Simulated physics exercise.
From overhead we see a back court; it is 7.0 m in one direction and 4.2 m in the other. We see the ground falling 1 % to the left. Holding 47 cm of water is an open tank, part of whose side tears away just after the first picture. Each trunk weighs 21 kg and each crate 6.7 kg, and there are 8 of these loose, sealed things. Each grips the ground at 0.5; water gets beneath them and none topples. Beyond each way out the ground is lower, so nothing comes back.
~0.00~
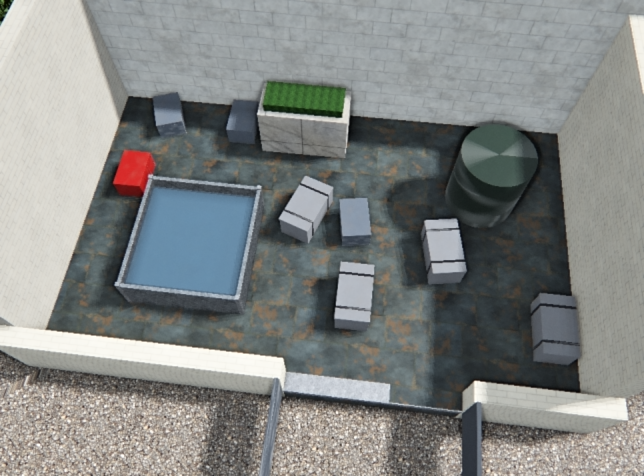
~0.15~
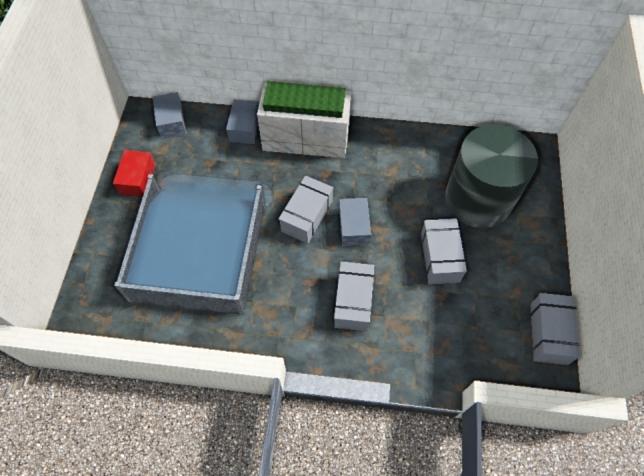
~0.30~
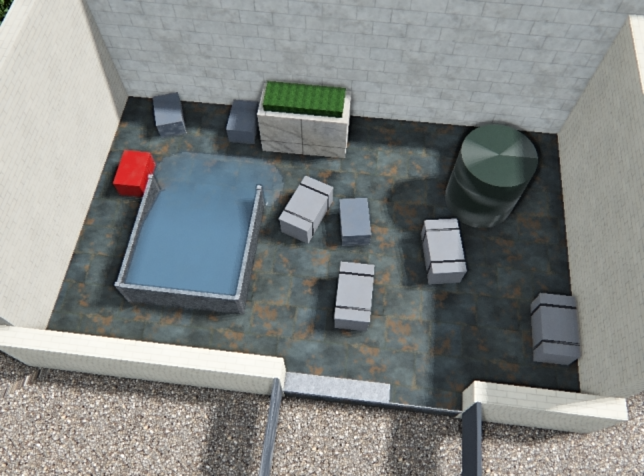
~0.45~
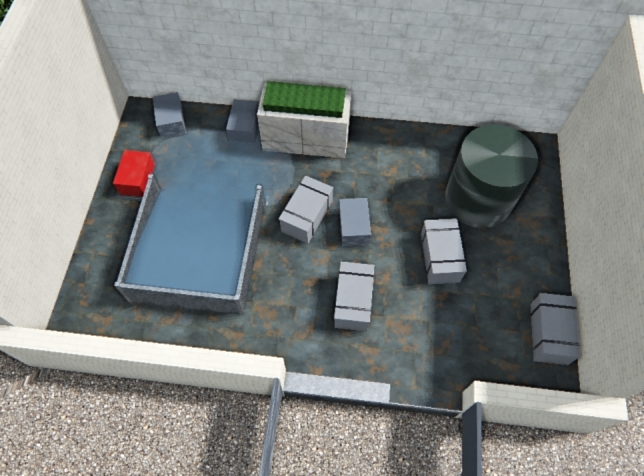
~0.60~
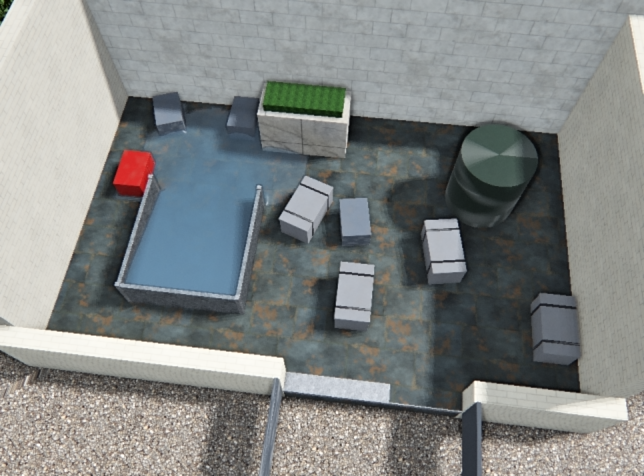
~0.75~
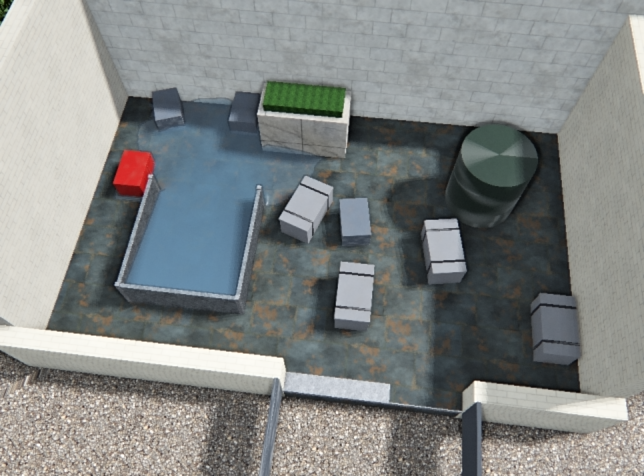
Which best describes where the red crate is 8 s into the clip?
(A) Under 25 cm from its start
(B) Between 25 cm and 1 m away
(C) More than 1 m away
C.
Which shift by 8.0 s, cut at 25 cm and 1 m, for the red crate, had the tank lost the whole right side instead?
Result: The red crate remains where it was.
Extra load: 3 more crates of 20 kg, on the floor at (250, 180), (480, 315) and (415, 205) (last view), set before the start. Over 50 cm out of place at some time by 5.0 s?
Order as asked - farther, not as far, not as far.
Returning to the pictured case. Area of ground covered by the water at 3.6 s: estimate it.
About 17 m2 is covered.
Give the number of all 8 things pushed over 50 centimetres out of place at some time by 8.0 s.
That makes 3.
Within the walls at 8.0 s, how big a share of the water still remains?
98 % or so.
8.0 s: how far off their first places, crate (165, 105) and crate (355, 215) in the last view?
Lab note - net shifts in turn: 250 cm; 0 cm.
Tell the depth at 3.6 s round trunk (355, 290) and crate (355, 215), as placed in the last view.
Depths: Near 0 cm, then near 1 cm.
After 1.6 s the red crate is near (124, 168), 0.1 m from its start, aground; 0 of 8 are out; 2 afloat.
After 3.6 s the red crate is near (106, 286), 1.9 m from its start, afloat; 0 of 8 are out; 3 afloat.
After 5.6 s the red crate is near (172, 324), 2.6 m from its start, afloat; 0 of 8 are out; 3 afloat.
After 8.0 s the red crate is near (402, 371), 4.8 m from its start, aground; 0 of 8 are out; 2 afloat.
